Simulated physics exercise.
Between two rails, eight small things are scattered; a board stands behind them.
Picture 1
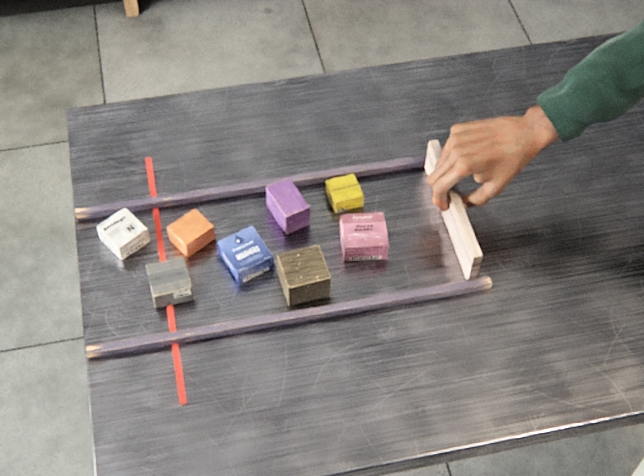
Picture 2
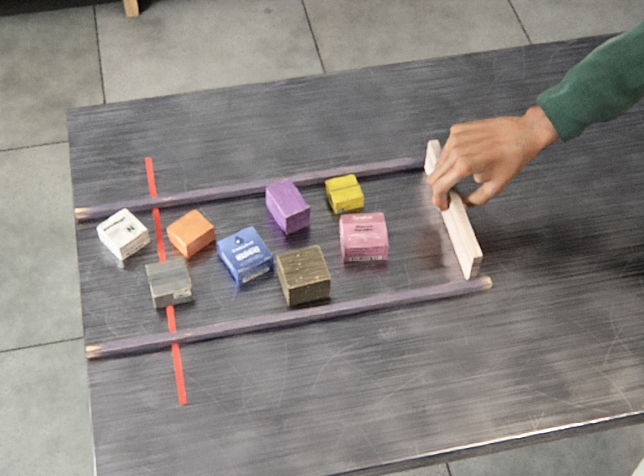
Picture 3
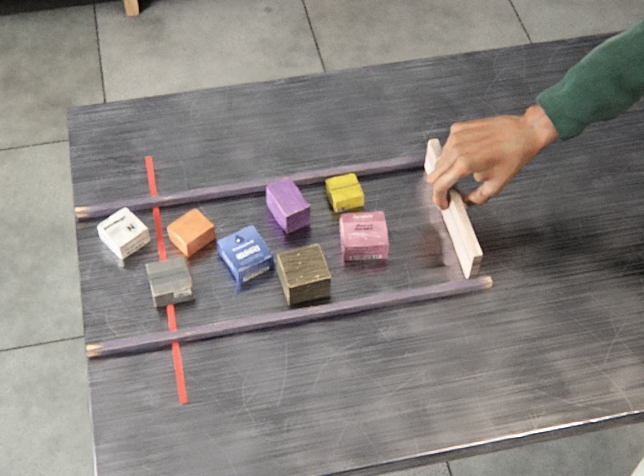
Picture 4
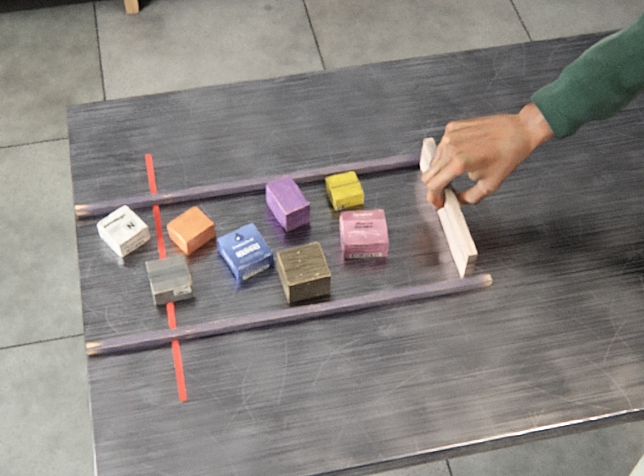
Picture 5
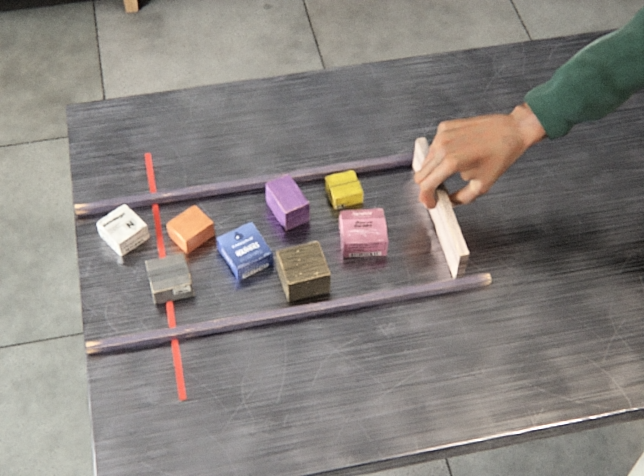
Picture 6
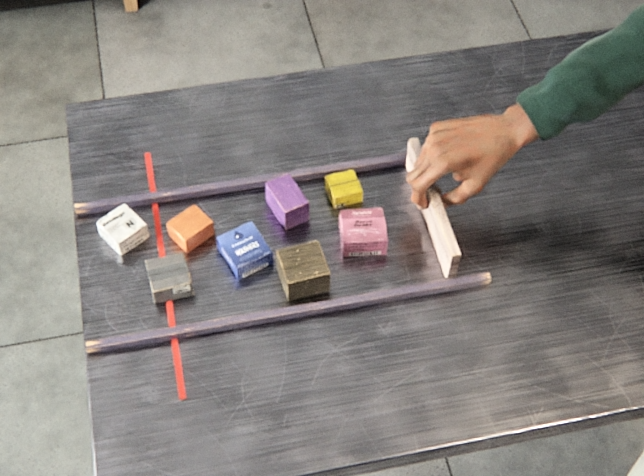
The clip opens on eight small boxes and blocks scattered between two rails on a dark tabletop, with red tape at the left and a hand holding a pale board upright at the right. The hand stays still at first, then slides the board slightly left, while the scattered objects remain in place.
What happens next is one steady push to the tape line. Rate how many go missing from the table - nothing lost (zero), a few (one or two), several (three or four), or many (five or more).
A few, one or two.
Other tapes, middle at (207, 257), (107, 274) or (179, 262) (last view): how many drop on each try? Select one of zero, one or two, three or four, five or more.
No fall at all; 5 or more; either one or two.
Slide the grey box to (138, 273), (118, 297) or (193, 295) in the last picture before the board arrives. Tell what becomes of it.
Results in turn - not saved; not saved; saved.
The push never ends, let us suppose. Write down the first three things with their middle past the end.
Listed earliest first, they are the white box, then the grey box, then the orange block.
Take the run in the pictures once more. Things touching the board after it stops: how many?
It's 3 of them.
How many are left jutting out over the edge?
The count would be 2.
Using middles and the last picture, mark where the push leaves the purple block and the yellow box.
Purple block at about (113, 230), yellow box at about (141, 212).
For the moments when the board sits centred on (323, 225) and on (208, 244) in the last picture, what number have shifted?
The first number is 4, the next one 8.
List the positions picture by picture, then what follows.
In the first frame, white box (124, 234); grey box (170, 282); orange block (191, 233); board (452, 209); tape (164, 269).
In the second frame, grey box (170, 283); purple block (288, 206).
In the third frame, orange block (192, 232); yellow box (345, 193).
In the fourth frame, white box (124, 231); blue box (245, 252).
In the fifth frame, grey box (170, 279); pink box (363, 233).
In the sixth frame, white box (123, 229); grey box (170, 278); orange block (191, 228); board (432, 207); tape (163, 265).
Early on, none off yet; white box at rest near (123, 229); grey box at rest near (170, 278); orange block at rest near (191, 228).
A while later, none off yet; white box at rest near (120, 230); grey box travelled about its own width near (143, 282); orange block travelled about its own width near (167, 233).
Finally, the number that fall off is one or two; lost, grey box and white box.
